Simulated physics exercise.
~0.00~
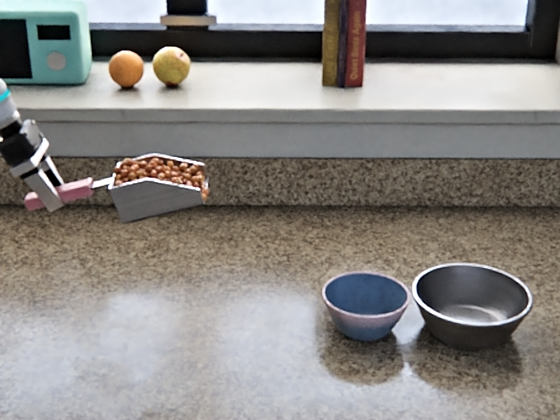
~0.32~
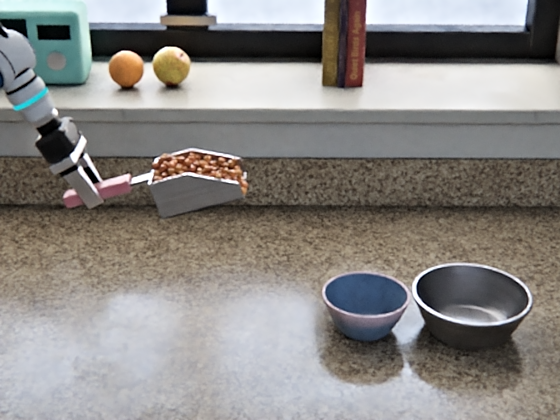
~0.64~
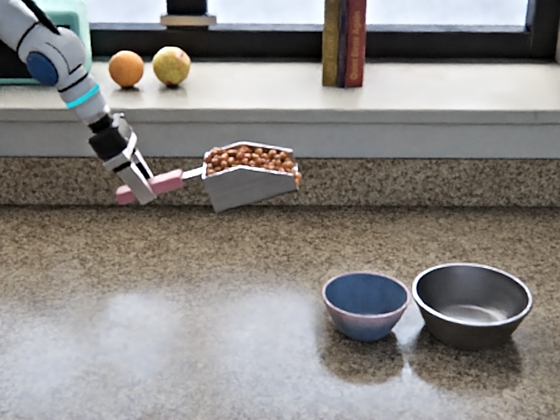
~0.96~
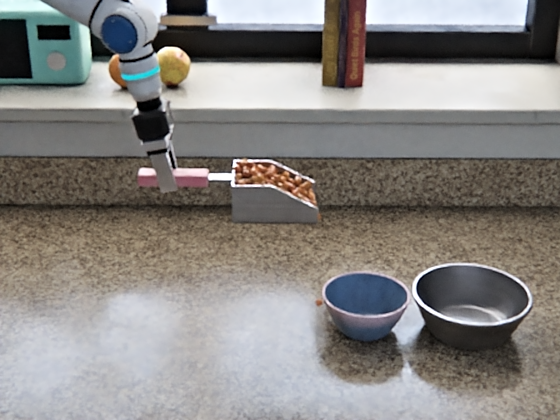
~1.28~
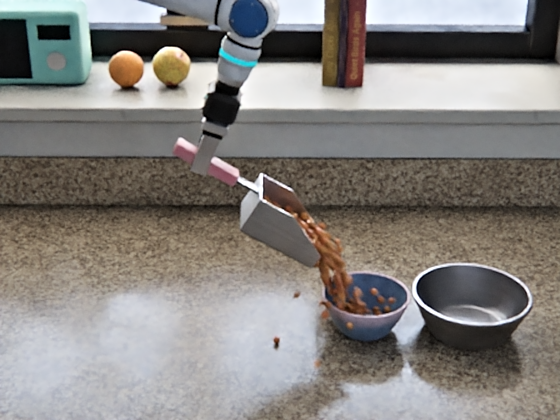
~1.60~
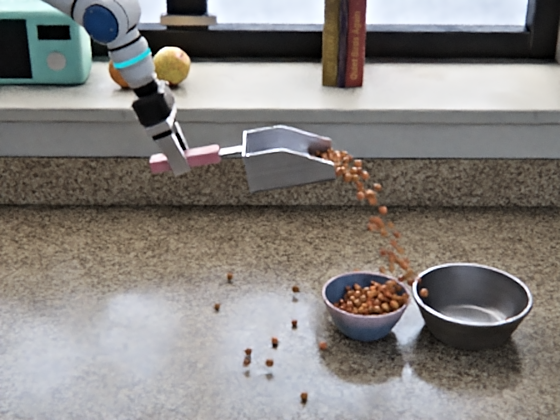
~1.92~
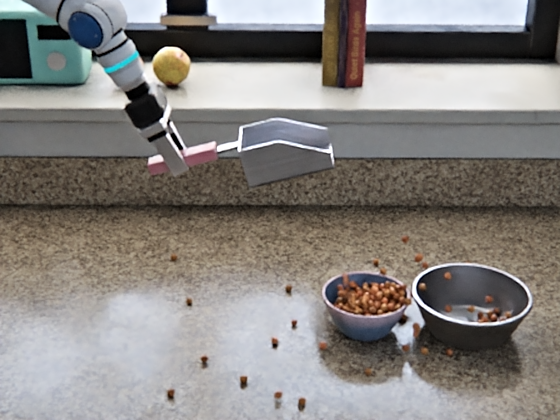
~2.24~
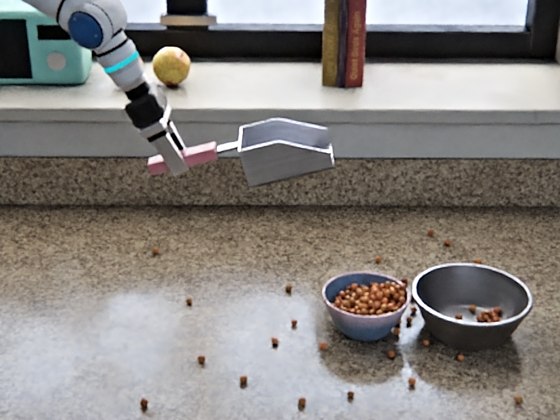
The video shows a robot arm carrying a scoop of brown beads rightward over a counter, tipping them mostly into a small blue bowl, then tilting back, leaving some beads in the larger metal bowl, others scattered around, and the scoop raised.
